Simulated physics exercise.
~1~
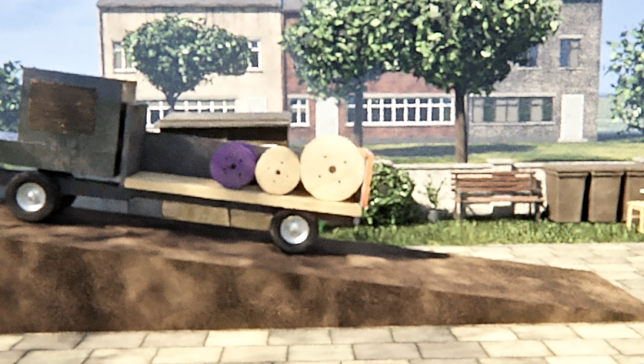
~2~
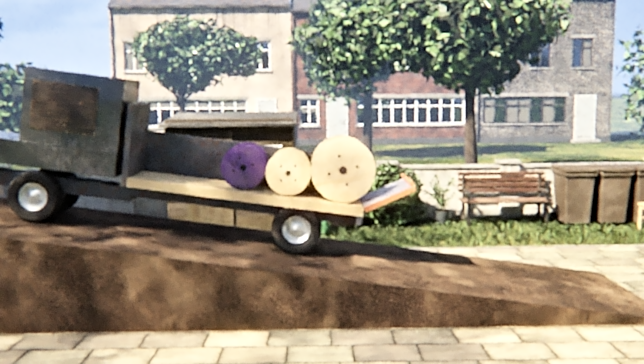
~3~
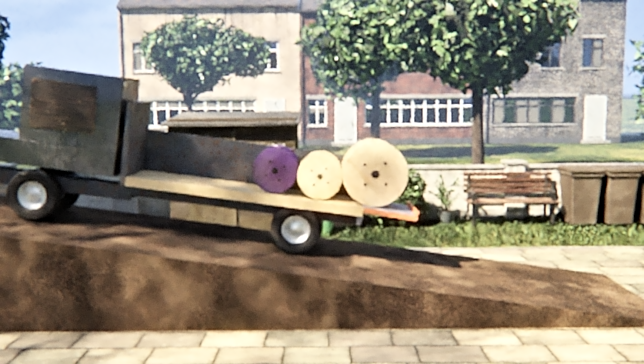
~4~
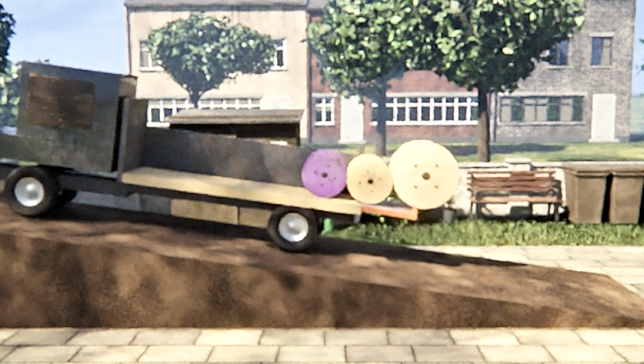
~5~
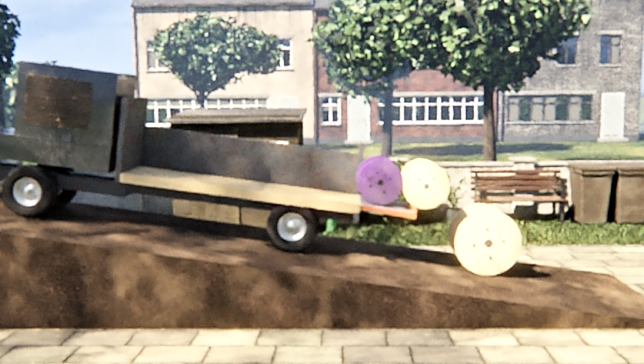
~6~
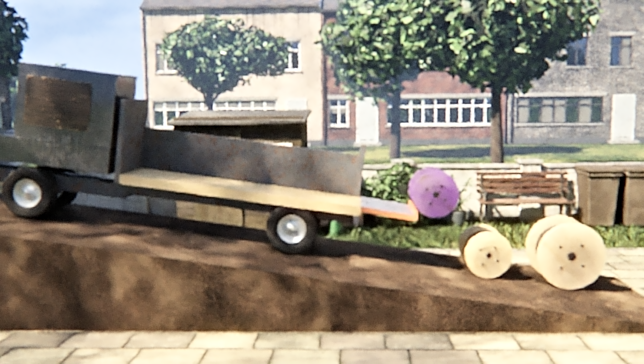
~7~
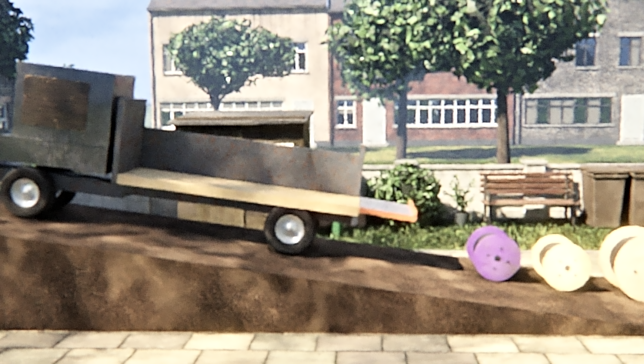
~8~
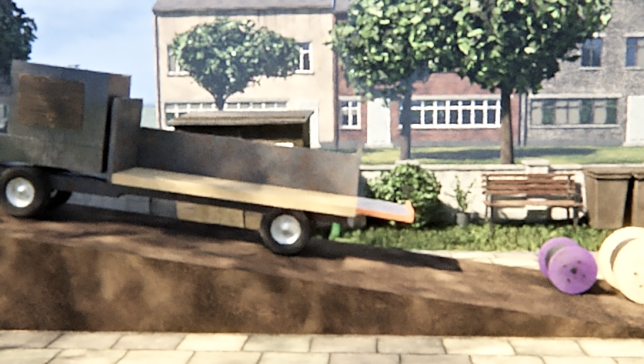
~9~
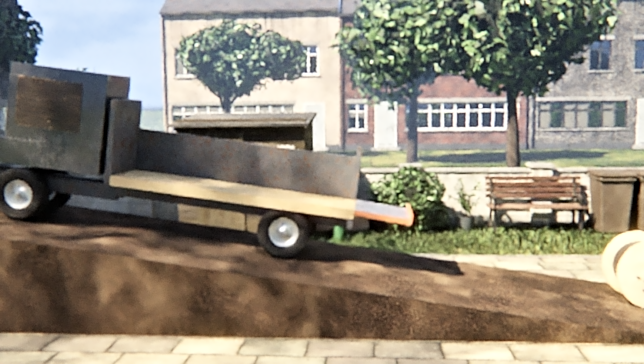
A pick-up stood nose-up on a dirt ramp as its tailgate dropped open and three reels, two cream and one purple, rolled right along the bed and off the gate, the purple one last, then down the slope and out of view.
